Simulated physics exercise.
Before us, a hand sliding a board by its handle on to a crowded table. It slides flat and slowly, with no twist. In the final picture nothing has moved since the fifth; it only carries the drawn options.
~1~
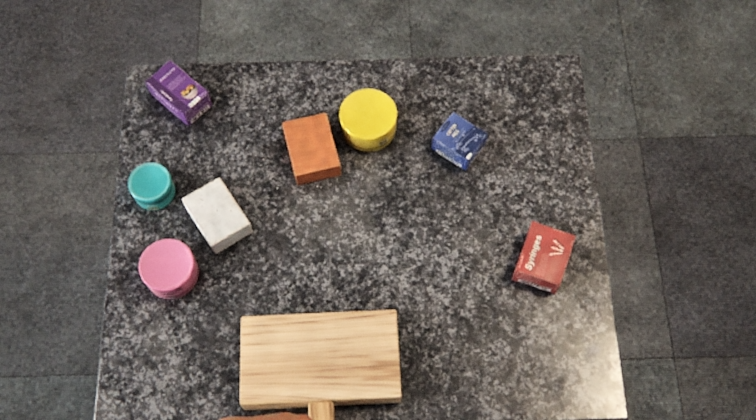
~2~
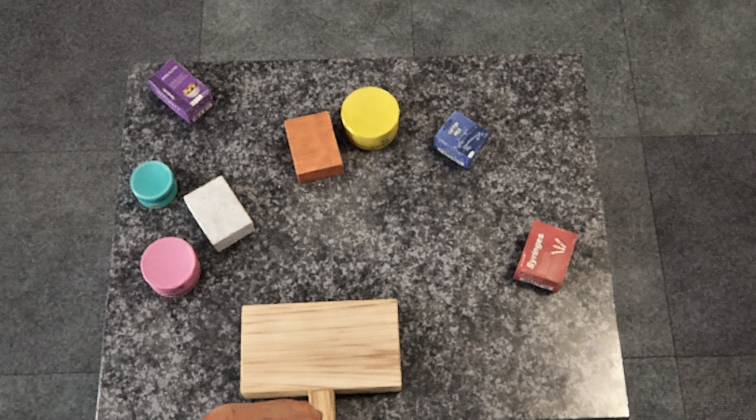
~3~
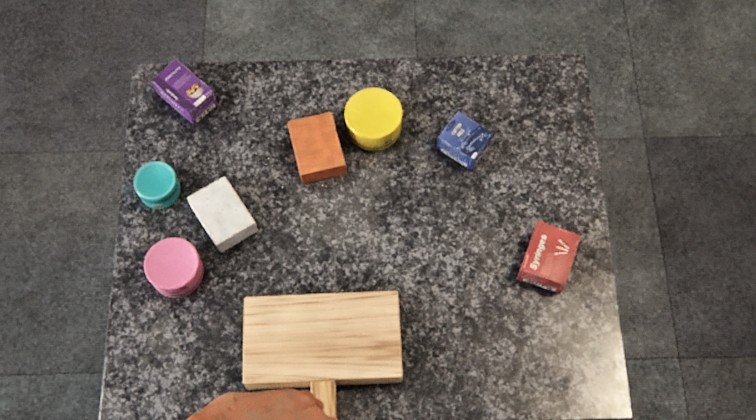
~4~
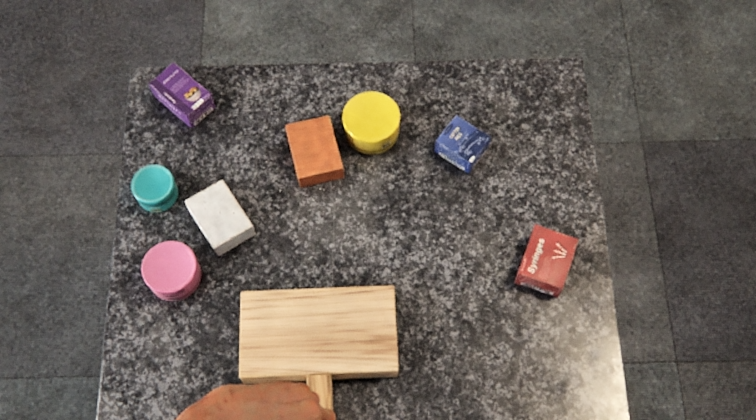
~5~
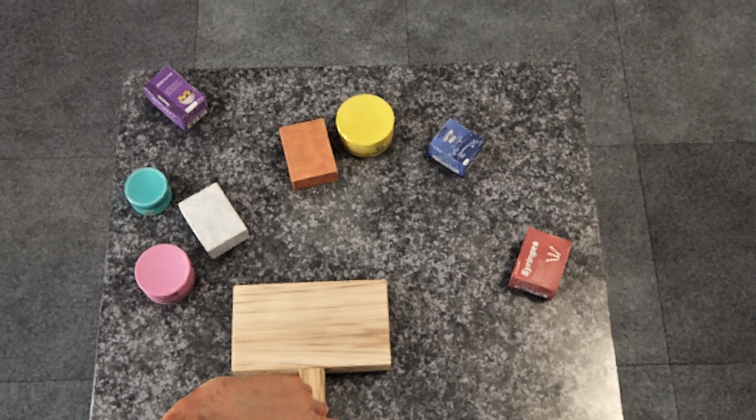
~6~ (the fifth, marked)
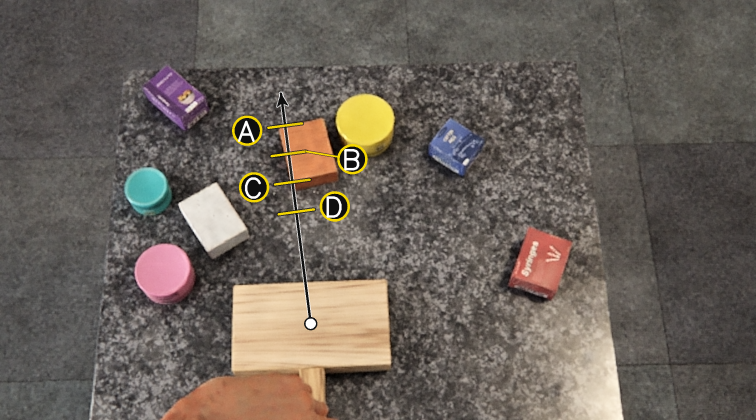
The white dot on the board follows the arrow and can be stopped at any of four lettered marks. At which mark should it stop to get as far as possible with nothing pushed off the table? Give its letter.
A.
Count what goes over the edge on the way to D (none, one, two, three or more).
In all, none.
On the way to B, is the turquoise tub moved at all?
Yes.
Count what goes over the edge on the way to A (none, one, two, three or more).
In all, none.
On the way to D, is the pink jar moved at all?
By then, no.
On the marked copy, A at (285, 126); B at (289, 154); C at (293, 182); D at (296, 212); the arrow from (311, 324) to (281, 93); the white dot at (311, 324).
Following A. Soon after the start, board (302, 252); white block (204, 201); turquoise tub (148, 192).
Later, board (293, 182); turquoise tub (139, 191); orange block (310, 119).
In the end, board (287, 132); orange block (303, 72); yellow tub (370, 74); nothing has fallen.
As for the rest, B is safe but short; C is safe but short; D is safe but short.
